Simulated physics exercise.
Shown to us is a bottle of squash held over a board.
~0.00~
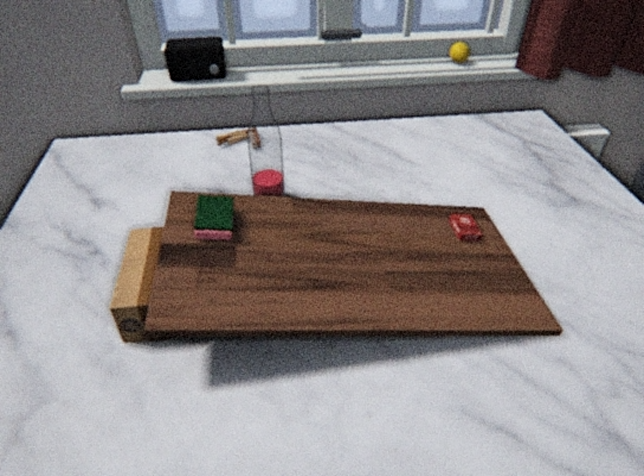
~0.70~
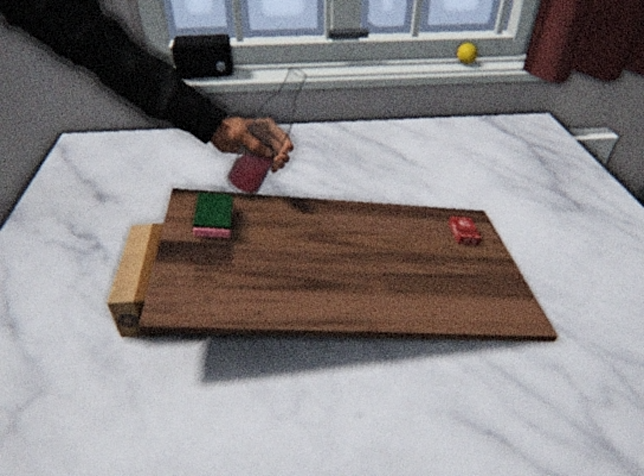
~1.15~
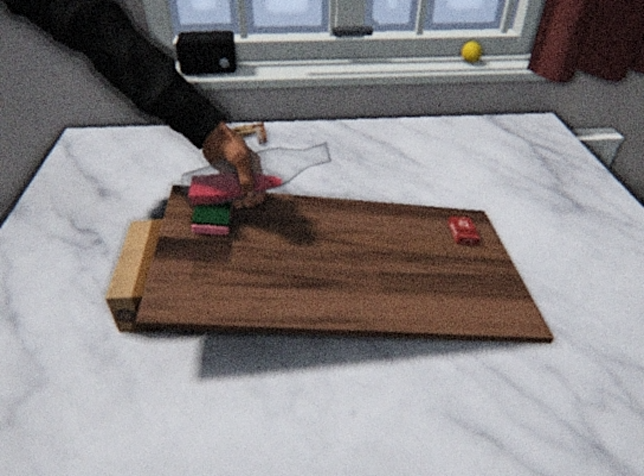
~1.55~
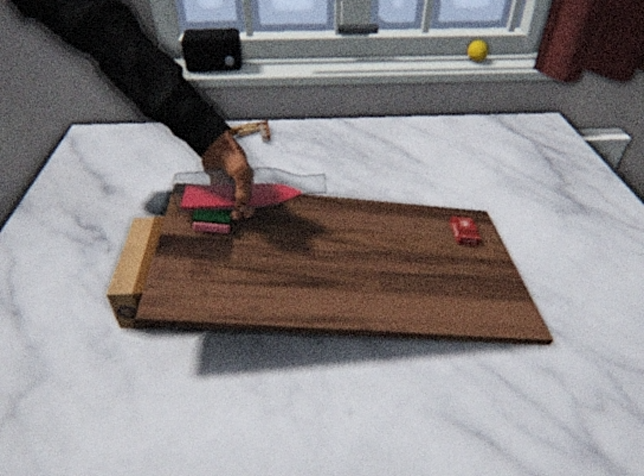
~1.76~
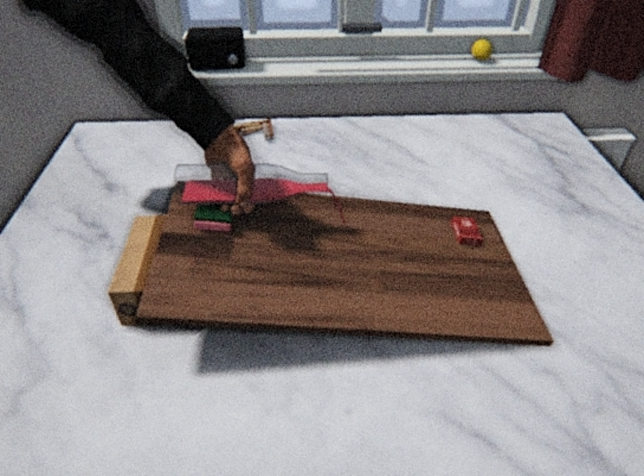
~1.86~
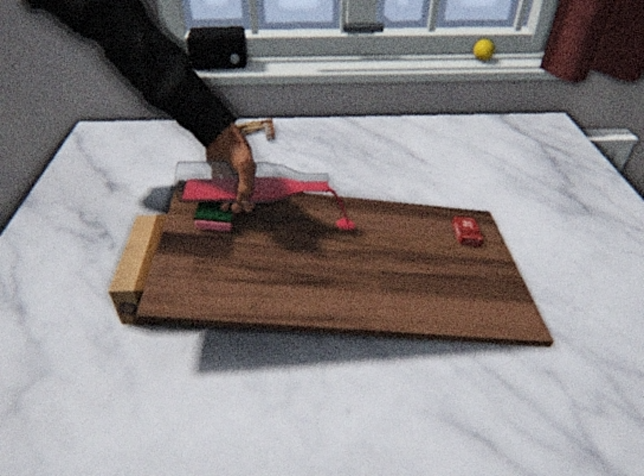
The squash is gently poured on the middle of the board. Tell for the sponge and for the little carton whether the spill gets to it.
Sponge stays dry; little carton gets wet.
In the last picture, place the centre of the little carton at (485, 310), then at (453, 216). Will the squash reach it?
Where first placed it is not touched, where next placed it is touched.
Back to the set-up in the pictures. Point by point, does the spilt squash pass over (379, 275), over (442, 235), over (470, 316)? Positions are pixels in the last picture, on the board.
Starting from the first: Never touched, then caught by it, finally never touched.
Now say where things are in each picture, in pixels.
In the first picture, the board slopes down to the right; bottle (265, 147) about a quarter full; sponge (214, 217); little carton (465, 228).
In the second picture, bottle (269, 131) tipped 30° with all of its load; sponge (213, 215).
In the third picture, bottle (260, 172) tipped 75° with all of its load; little carton (464, 231).
In the fourth picture, the board slopes down to the right; bottle (255, 188) tipped 90° with all of its load; sponge (214, 210).
In the fifth picture, the first of it lands; bottle (256, 184) tipped 90° with all of its load; little carton (466, 231).
In the sixth picture, the first of it lands; bottle (257, 183) tipped 90° with all of its load; sponge (216, 208); little carton (467, 231).
After 2.6 s, it runs down to the right; the sponge is dry; the little carton is wet.
After 4.3 s, it runs down to the right and off the end; the sponge is dry; the little carton is wet.
After 8.1 s, it runs down to the right and off the end; the sponge is dry; the little carton is wet.
